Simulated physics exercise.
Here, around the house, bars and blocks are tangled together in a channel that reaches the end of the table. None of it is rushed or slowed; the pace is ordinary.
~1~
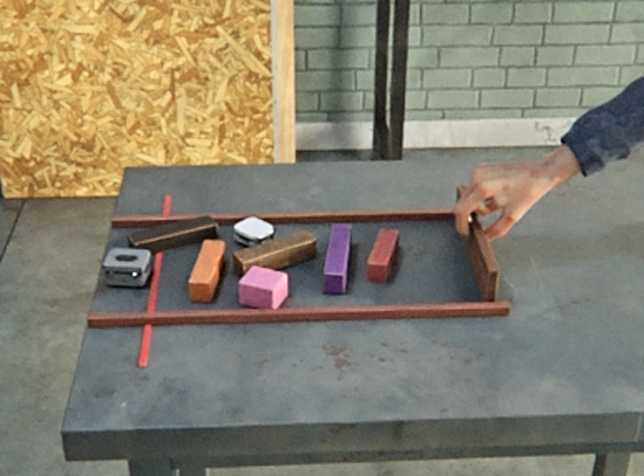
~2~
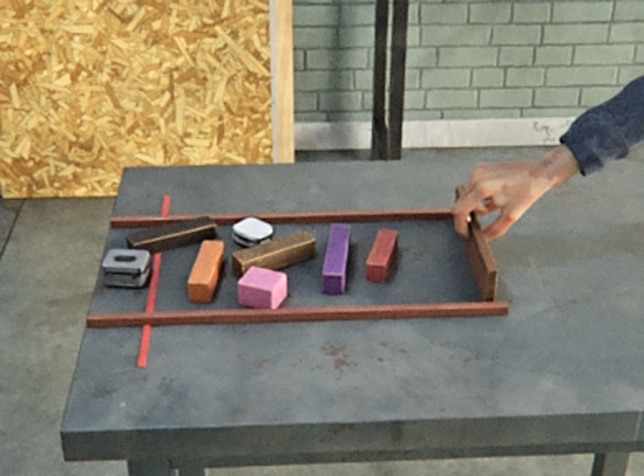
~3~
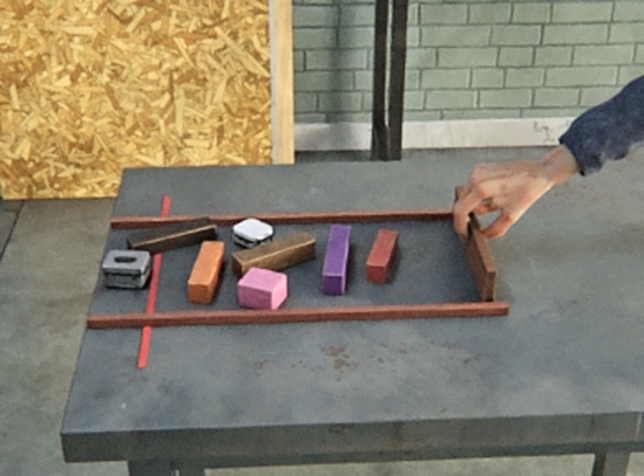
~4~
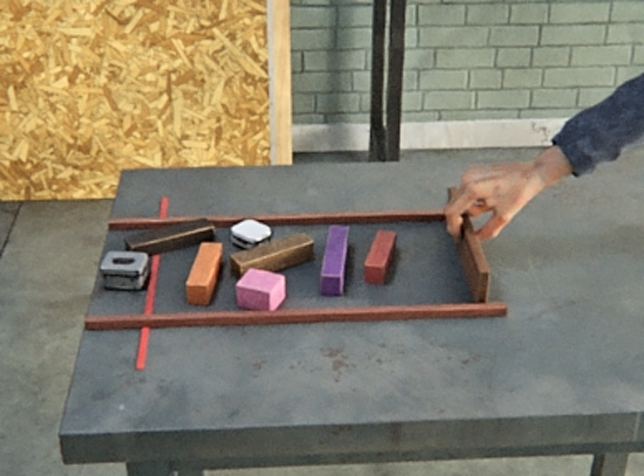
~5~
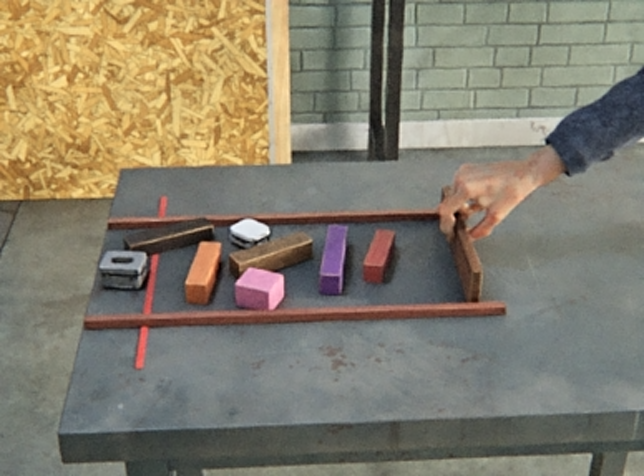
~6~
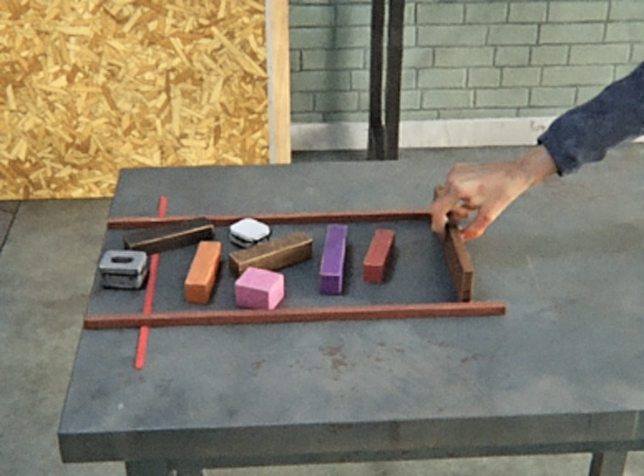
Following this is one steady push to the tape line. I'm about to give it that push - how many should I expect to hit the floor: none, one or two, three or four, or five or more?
Expect three or four.
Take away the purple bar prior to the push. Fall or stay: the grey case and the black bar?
I'd say the grey case ends up down, while the black bar ends up down.
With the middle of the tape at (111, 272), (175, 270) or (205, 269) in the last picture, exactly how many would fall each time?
It would be 6, then 1, then 0.
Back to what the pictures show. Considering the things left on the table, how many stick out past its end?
The total would be 2.
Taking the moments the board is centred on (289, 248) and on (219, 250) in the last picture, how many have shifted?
6 by the first point, 8 by the second.
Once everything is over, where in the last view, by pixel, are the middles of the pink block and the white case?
In the last picture the pink block sits around (90, 301) and the white case around (144, 231).
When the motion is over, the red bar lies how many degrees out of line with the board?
Close to 0°.
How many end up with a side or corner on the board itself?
2 of them.
Early on, none off yet; grey case at rest near (124, 270); black bar at rest near (169, 237); orange bar at rest near (204, 272).
A while later, none off yet; grey case at rest near (124, 270); black bar at rest near (169, 237); orange bar travelled a little near (183, 274).
Further along, none off yet; grey case travelled about its own width near (87, 270); black bar travelled a little near (129, 240); orange bar travelled about its own width near (115, 275).
Finally, the number that fall off is three or four; lost, orange bar, black bar and grey case.
